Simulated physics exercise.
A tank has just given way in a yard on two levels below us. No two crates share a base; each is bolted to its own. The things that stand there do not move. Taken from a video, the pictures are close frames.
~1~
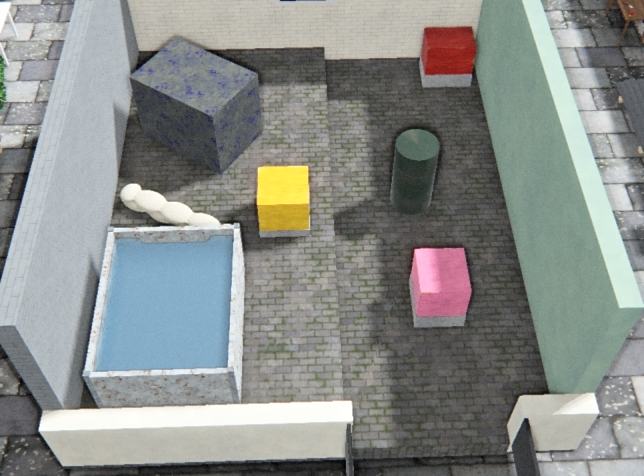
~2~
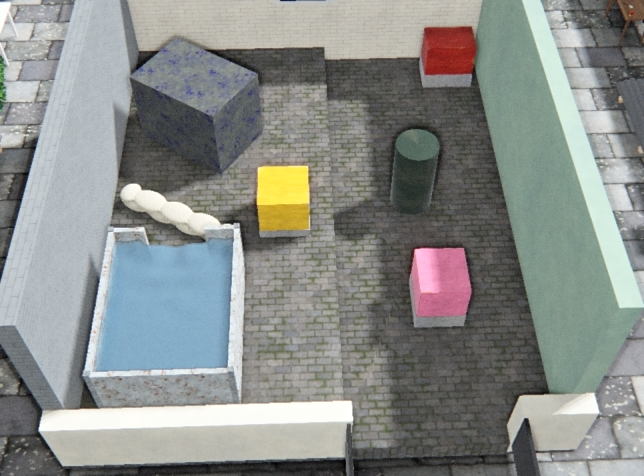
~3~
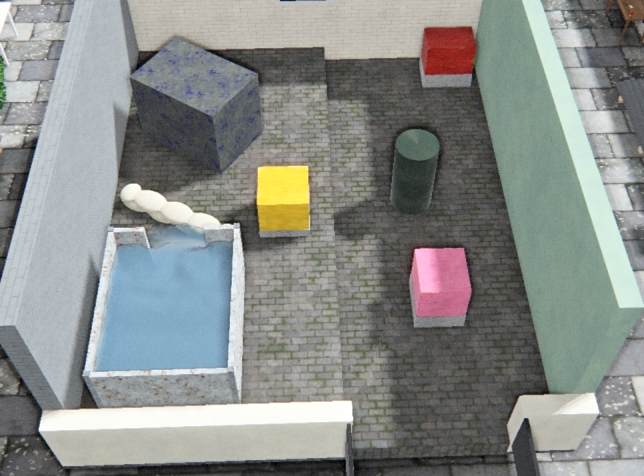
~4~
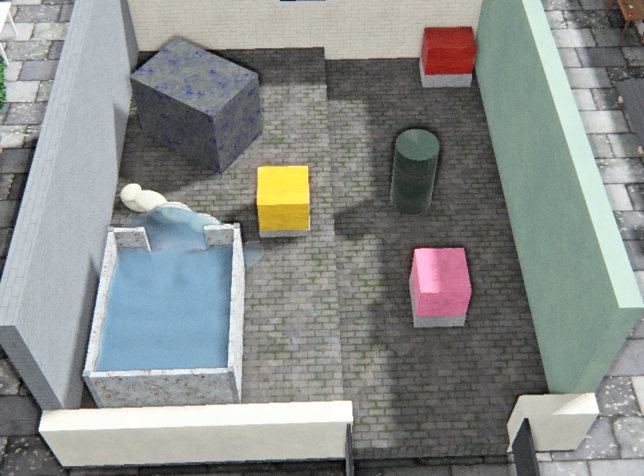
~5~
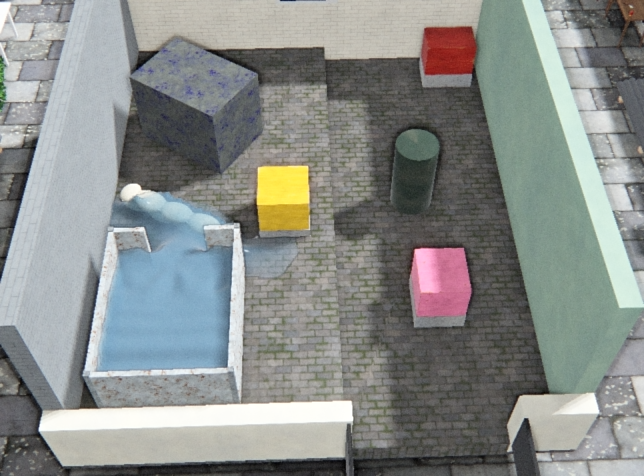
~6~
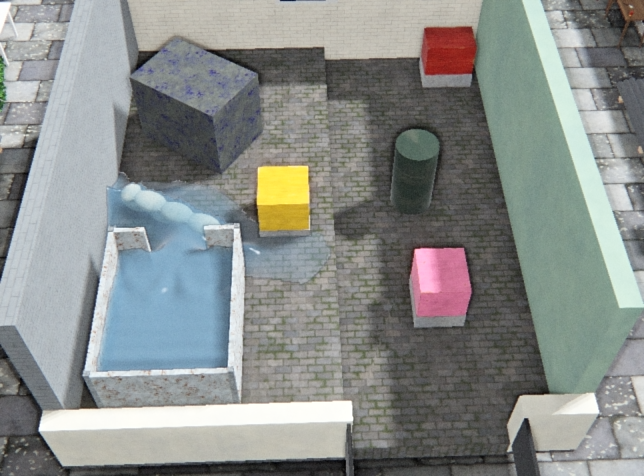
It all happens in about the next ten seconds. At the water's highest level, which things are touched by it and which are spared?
My prediction: The red crate comes through untouched; the yellow crate comes through with water on it; the pink crate comes through untouched.
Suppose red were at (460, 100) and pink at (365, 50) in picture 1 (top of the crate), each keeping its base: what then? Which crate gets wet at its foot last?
Going by the pictures, it's the one in red.
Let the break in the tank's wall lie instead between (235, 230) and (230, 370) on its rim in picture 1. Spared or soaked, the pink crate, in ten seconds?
Pink: Overtopped.
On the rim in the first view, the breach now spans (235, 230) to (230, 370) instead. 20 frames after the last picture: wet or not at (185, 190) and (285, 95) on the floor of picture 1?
Note, points in order: Unreached; unreached.
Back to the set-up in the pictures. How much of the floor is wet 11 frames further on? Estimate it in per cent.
Around 40 percent of it.
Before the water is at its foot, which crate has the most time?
Pick: The crate marked red.
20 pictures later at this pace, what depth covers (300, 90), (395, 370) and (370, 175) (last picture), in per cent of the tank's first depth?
Readings in sequence: 2, 4, 0 percent.
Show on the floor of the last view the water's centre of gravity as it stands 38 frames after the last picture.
Somewhere around (260, 243) in the last view.
A moment on, water covers 25 % of the floor; the red crate not reached, the yellow crate water round its plinth, the pink crate water round its plinth.
Next, water covers 40 % of the floor; the red crate not reached, the yellow crate water round its plinth, the pink crate water round its plinth.
Then, water covers 70 % of the floor; the red crate water round its plinth, the yellow crate water round its plinth, the pink crate water round its plinth.
Later, water covers 90 % of the floor; the red crate water round its plinth, the yellow crate water round its plinth, the pink crate water round its plinth.
In the end, water covers 95 % of the floor; the red crate stayed above the water, the yellow crate was topped, the pink crate stayed above the water.
